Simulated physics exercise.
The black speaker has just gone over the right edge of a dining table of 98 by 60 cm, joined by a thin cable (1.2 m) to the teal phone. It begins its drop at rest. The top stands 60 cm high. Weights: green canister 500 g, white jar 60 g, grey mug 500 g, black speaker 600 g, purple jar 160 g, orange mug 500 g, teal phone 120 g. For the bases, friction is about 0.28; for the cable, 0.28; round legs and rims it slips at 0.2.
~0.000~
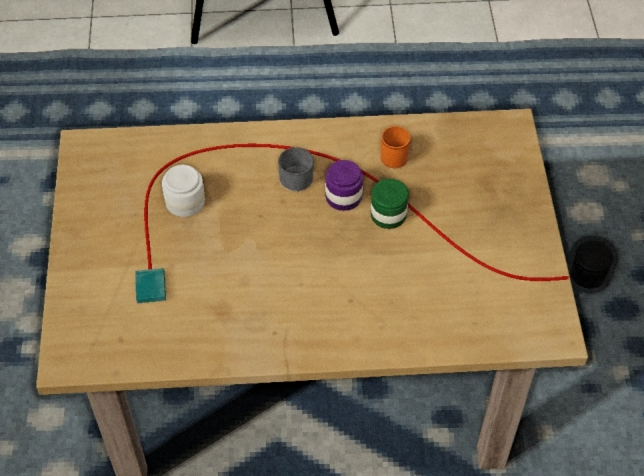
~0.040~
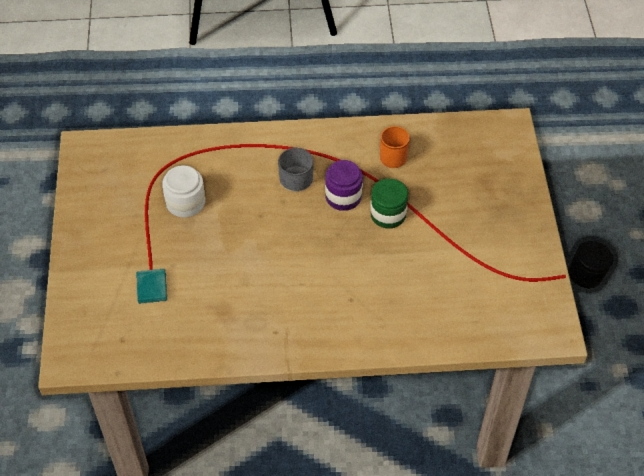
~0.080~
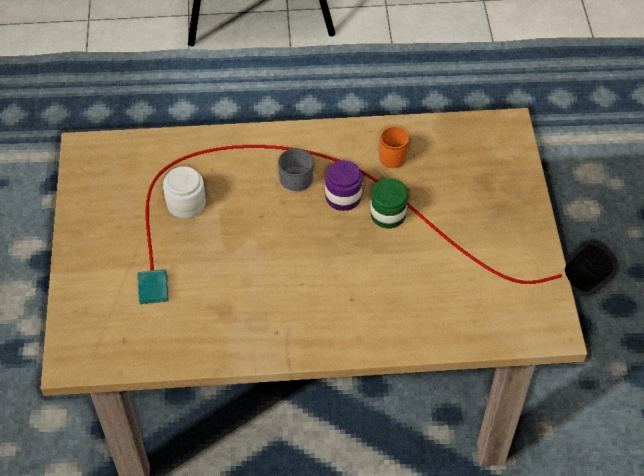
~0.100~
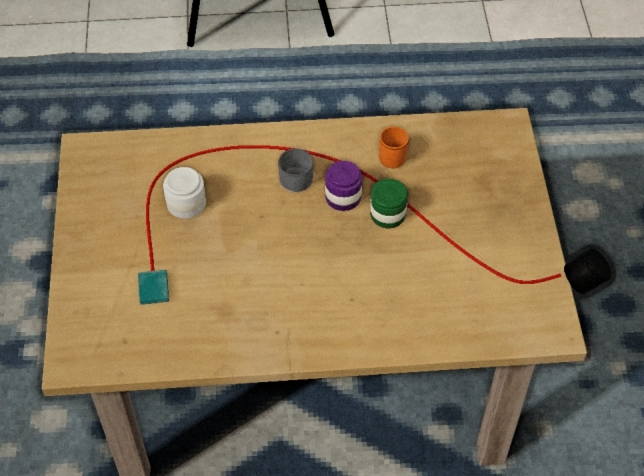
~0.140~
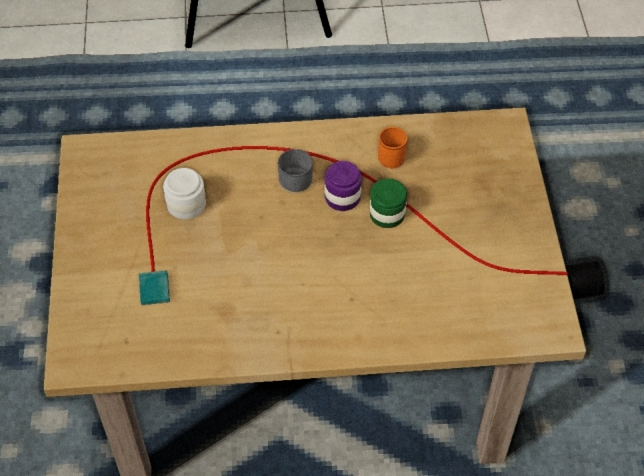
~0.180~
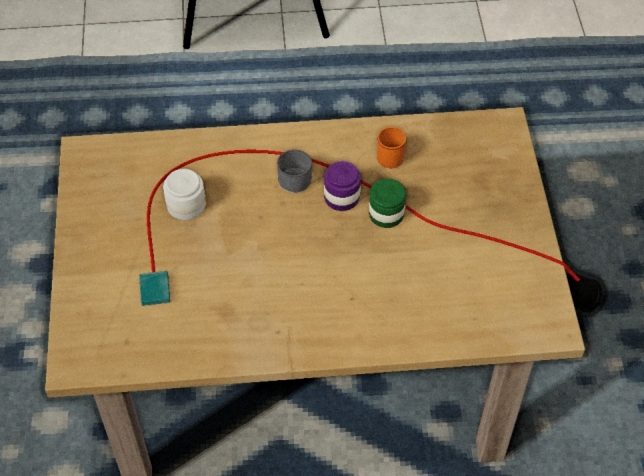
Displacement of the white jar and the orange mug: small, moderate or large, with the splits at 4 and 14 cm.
White jar: Large, orange mug: Moderate.
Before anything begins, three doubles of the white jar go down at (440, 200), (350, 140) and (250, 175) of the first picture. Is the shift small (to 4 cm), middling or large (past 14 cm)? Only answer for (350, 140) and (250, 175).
In that order: Large, large.
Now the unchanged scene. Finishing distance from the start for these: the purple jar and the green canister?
Purple jar: 0 cm; green canister: 0 cm.
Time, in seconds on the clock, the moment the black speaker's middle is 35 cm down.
Time: 0.34 s.
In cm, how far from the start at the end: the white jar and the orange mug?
I'd say the white jar went off the top while the orange mug shifted around 10 cm.
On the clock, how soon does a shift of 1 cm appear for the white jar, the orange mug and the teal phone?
Roughly: White jar at 0.26 s, orange mug at 0.75 s, teal phone at 0.28 s.
At 0.4 s, the cable's tail end at (251, 194); white jar 29 cm off its start, teal phone 26 cm off its start, black speaker over the edge.
At 0.7 s, the cable has left the top; white jar 54 cm off its start, teal phone over the edge, black speaker over the edge.
At 0.9 s, the cable has left the top; white jar on its side, 65 cm off its start at (464, 377), orange mug 7 cm off its start at (421, 123), teal phone over the edge.
At 1.2 s, the cable has left the top; white jar over the edge, orange mug 10 cm off its start, teal phone over the edge.
At 2.4 s, the cable has left the top; white jar over the edge, orange mug 10 cm off its start at (432, 116), teal phone over the edge, black speaker over the edge.
